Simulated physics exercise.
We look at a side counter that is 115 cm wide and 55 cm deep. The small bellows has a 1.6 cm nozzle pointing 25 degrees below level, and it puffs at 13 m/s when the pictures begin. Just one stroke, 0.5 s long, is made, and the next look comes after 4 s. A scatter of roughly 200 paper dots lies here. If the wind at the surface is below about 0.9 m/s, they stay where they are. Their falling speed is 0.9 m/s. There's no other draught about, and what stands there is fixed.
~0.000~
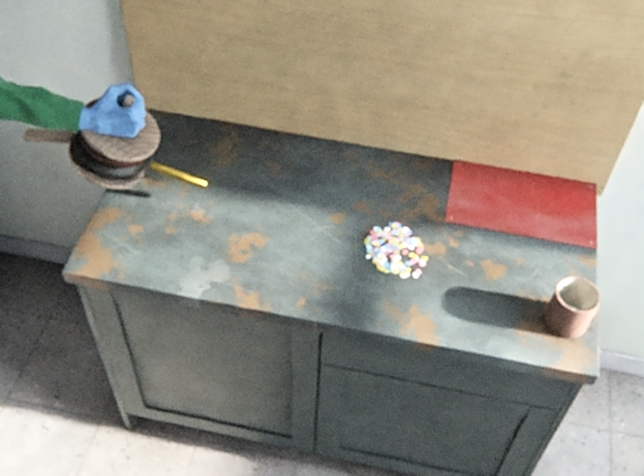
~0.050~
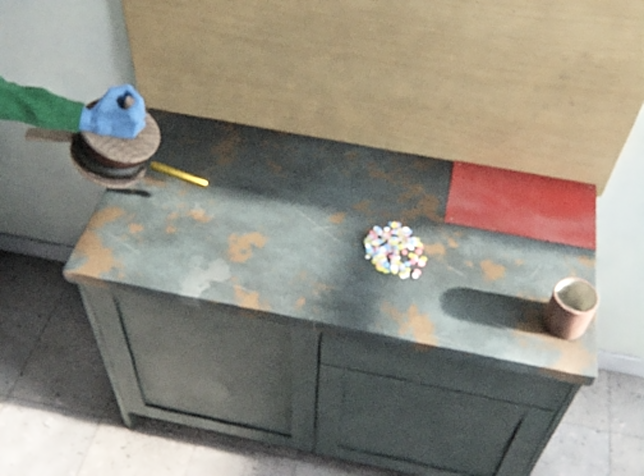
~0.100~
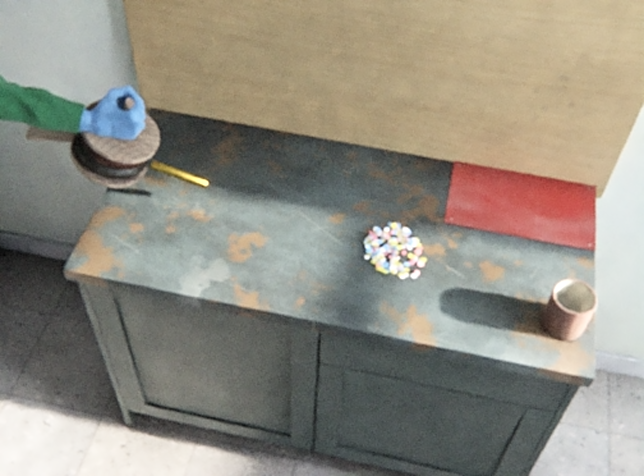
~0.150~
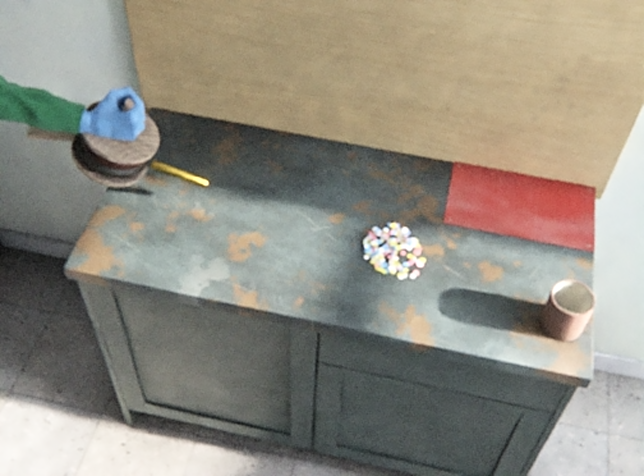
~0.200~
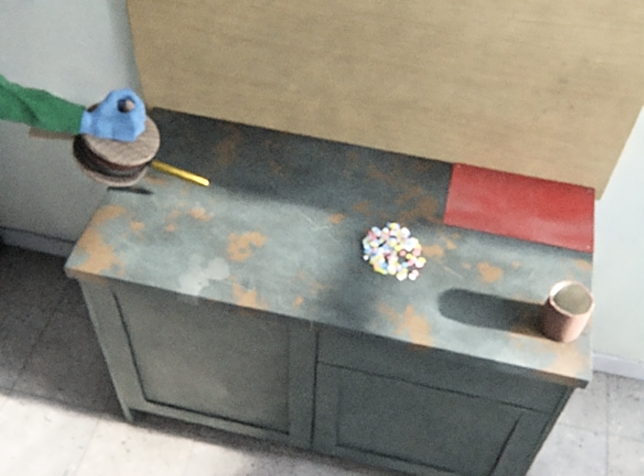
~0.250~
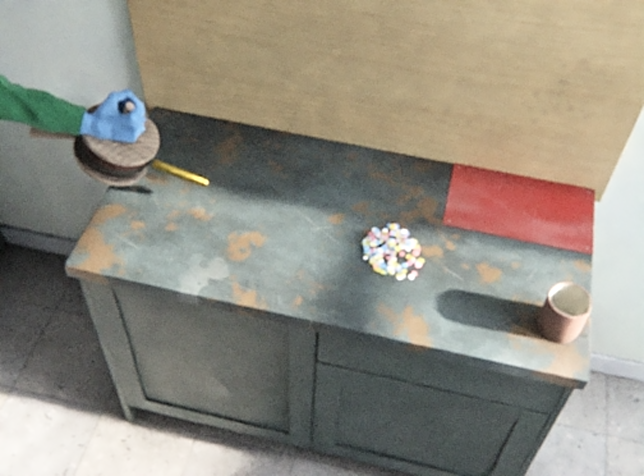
Gloved hand in a green sleeve resting on a small round bellows above a worn counter, the scattered paper dots lying still.
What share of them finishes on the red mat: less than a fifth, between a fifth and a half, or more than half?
Only a small part, under one fifth.
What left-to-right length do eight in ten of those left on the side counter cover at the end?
I'd say close to 30 cm.
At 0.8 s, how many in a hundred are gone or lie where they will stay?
The share is about 10 %.
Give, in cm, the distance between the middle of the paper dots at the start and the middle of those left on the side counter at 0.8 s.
Around 25 cm from the start.
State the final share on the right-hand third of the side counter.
Share at the end: Close to 80 %.
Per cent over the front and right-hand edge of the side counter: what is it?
Roughly 0 per cent at the front edge and 20 per cent at the right-hand edge.
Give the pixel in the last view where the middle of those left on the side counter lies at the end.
(522, 282).
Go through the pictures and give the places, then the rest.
In the first picture, the middle of the paper dots is near (395, 246), none has stirred yet and the mouth of the small bellows is at (205, 185).
In the second picture, the middle of the paper dots is near (394, 246), none has stirred yet and the red mat is centred on (522, 203).
In the third picture, the middle of the paper dots is near (394, 246), none has stirred yet and the top of a mug is at (575, 296).
In the fourth picture, the middle of the paper dots is near (393, 247) and none has stirred yet.
In the fifth picture, the middle of the paper dots is near (392, 247) and none has stirred yet.
In the sixth picture, the middle of the paper dots is near (392, 247) and none has stirred yet.
After 0.8 s, 2 % are on the red mat; the middle of those left on the top is near (509, 278); 8 % are gone or lie where they will stay.
After 1.3 s, 2 % are on the red mat; the middle of those left on the top is near (523, 281); 66 % are gone or lie where they will stay.
After 2.2 s, 3 % are on the red mat; the middle of those left on the top is near (522, 282); 100 % are gone or lie where they will stay.
After 4.0 s, at the end, 3 % are on the red mat; the middle of those left on the top is near (522, 282).
